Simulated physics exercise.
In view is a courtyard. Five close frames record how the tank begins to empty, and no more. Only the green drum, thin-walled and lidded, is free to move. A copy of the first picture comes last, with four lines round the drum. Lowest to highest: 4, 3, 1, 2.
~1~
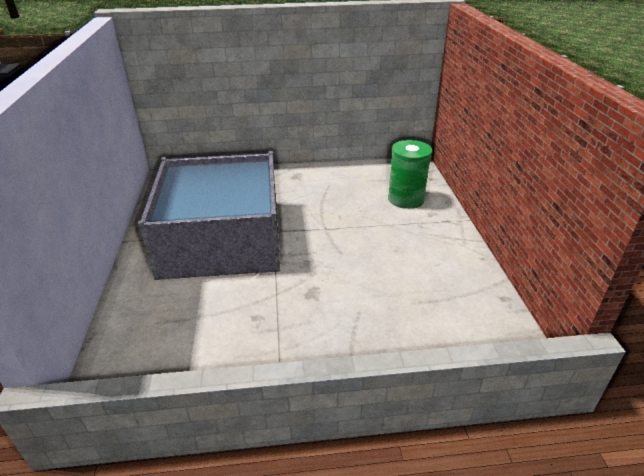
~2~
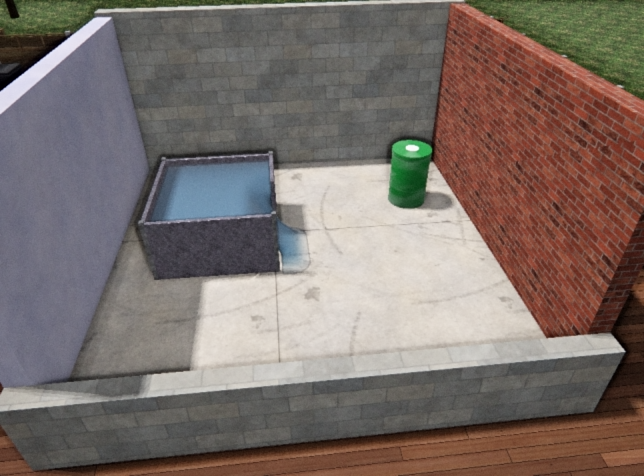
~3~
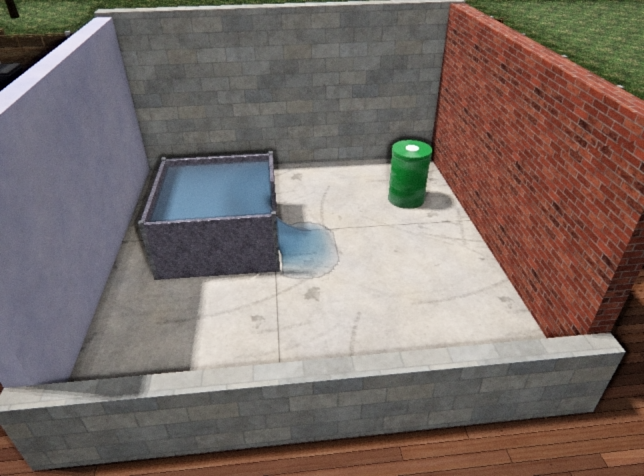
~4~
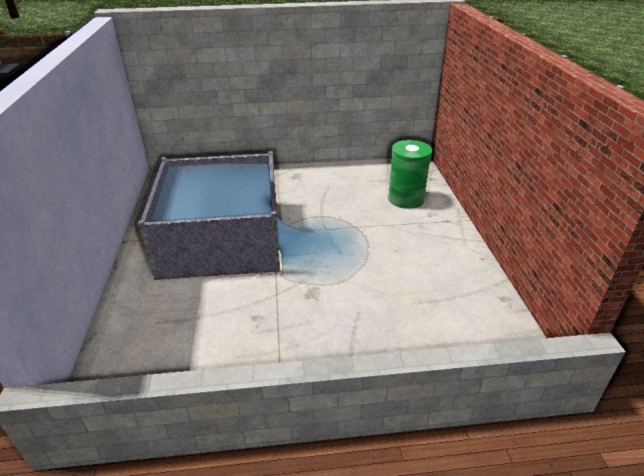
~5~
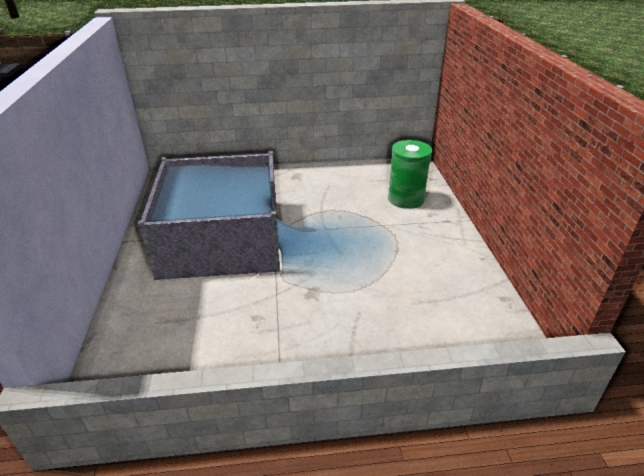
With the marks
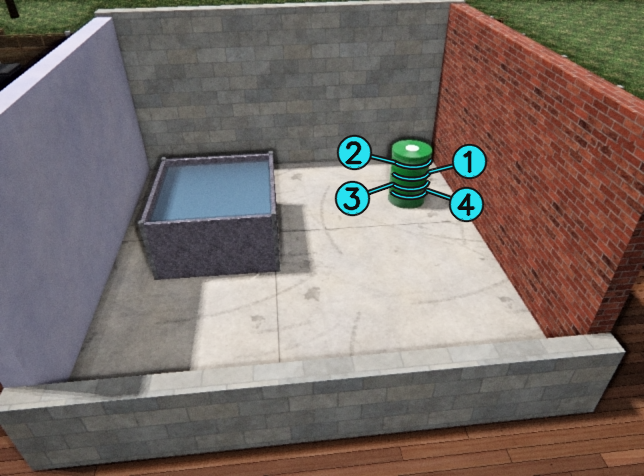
In a walled courtyard, water pours from the right side of a full stone tank and spreads rightward across the pale floor in a widening, rounded puddle, while a green drum near the back wall stays still.
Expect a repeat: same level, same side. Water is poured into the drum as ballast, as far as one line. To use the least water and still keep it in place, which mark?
Choose 4.
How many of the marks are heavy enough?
All four.
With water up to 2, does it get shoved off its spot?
No, not at all.
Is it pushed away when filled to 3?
No.
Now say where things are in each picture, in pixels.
Lid of the green drum at (412, 149); tank full, its middle at (214, 190), in the first frame.
In the second frame, 2 % of the ground wet, in view closest to the drum at (295, 230).
In the third frame, 4 % of the ground wet, in view closest to the drum at (322, 230).
In the fourth frame, 6 % of the ground wet, in view closest to the drum at (343, 224).
Lid of the green drum at (412, 149); 10 % of the ground wet, in view closest to the drum at (358, 217), in the fifth frame.
On the marked copy, 1 at (414, 179); 2 at (416, 167); 3 at (413, 189); 4 at (412, 197); from the bottom up 4, 3, 1, 2.
For level 1, it does not move.
For level 2, it does not move.
For level 3, it does not move.
For level 4, it does not move.
